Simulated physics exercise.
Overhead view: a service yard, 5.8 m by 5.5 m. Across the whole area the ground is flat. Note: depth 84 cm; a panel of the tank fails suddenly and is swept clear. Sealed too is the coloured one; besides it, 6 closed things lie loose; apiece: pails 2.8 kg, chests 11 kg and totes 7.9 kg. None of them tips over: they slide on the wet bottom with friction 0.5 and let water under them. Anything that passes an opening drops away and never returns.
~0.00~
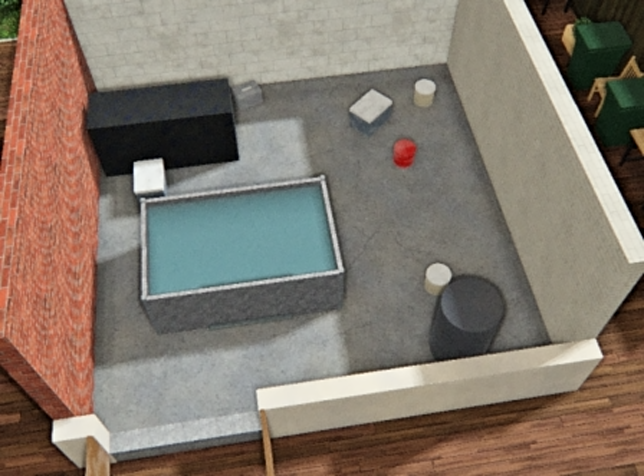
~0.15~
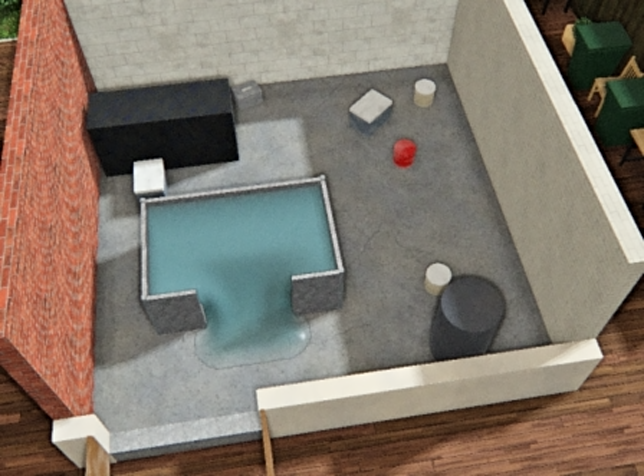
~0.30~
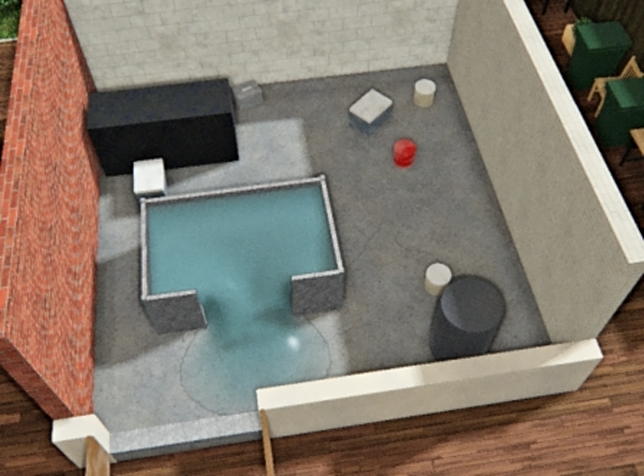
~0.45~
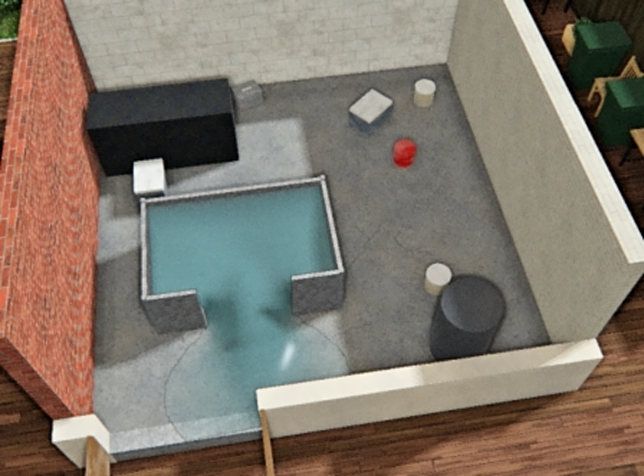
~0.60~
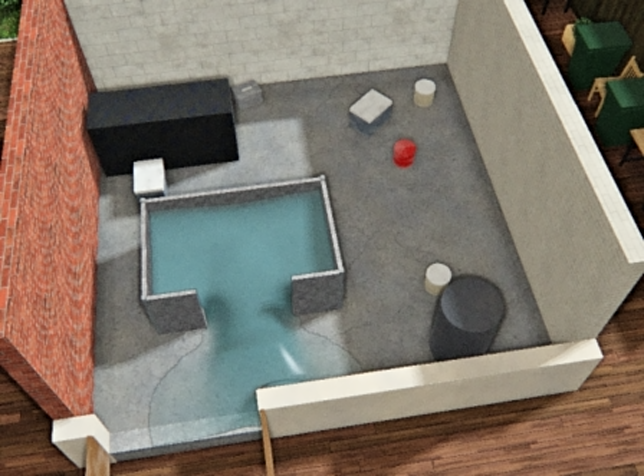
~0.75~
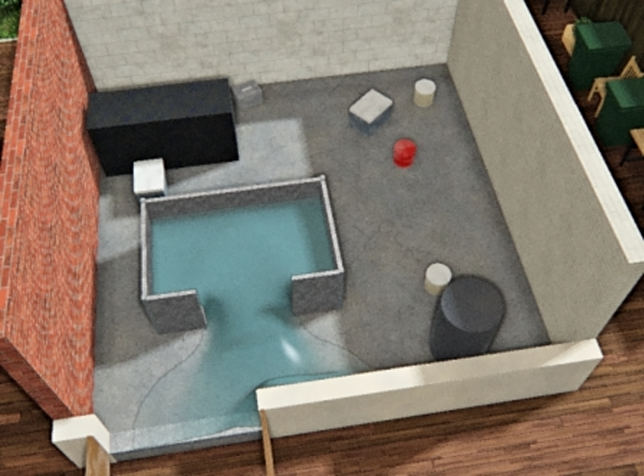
Water pouring through a gap in the front of a grey tank, spreading across a walled yard floor while scattered objects stay still.
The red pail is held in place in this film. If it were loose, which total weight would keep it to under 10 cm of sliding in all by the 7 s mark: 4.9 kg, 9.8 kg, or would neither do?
9.8 kg, not the lighter one.
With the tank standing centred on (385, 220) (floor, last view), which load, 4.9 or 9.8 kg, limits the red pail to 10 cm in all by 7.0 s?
For that case: Heavier one only.
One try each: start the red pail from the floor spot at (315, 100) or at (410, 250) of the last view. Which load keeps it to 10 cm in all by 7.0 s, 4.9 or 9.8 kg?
Taking the two tries in order, only the heavy one works and both fall short.
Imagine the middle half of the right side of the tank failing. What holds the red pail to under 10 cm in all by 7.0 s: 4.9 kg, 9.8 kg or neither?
Result: Neither option succeeds.
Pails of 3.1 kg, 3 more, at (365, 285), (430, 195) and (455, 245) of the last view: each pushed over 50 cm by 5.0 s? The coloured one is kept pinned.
In the given order, I'd say greater, greater, greater.
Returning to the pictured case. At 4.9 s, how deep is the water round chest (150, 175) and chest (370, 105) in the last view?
Close to 0 and 4 centimetres.
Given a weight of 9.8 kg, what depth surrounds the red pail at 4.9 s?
Close to 4 cm deep.
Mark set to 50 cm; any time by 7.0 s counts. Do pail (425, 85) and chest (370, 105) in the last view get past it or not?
Taking them as asked: Beyond and not beyond.
After 1.4 s the red pail would be 0 cm from its start with 4.9 kg and 0 cm from its start with 9.8 kg; 0 cm of water round it then.
After 3.1 s the red pail would be 12 cm from its start with 4.9 kg and 0 cm from its start with 9.8 kg; 4 cm of water round it then.
After 4.9 s the red pail would be 98 cm from its start with 4.9 kg and 0 cm from its start with 9.8 kg; 4 cm of water round it then.
After 7.0 s the red pail would be 156 cm from its start with 4.9 kg and 0 cm from its start with 9.8 kg; 5 cm of water round it then.
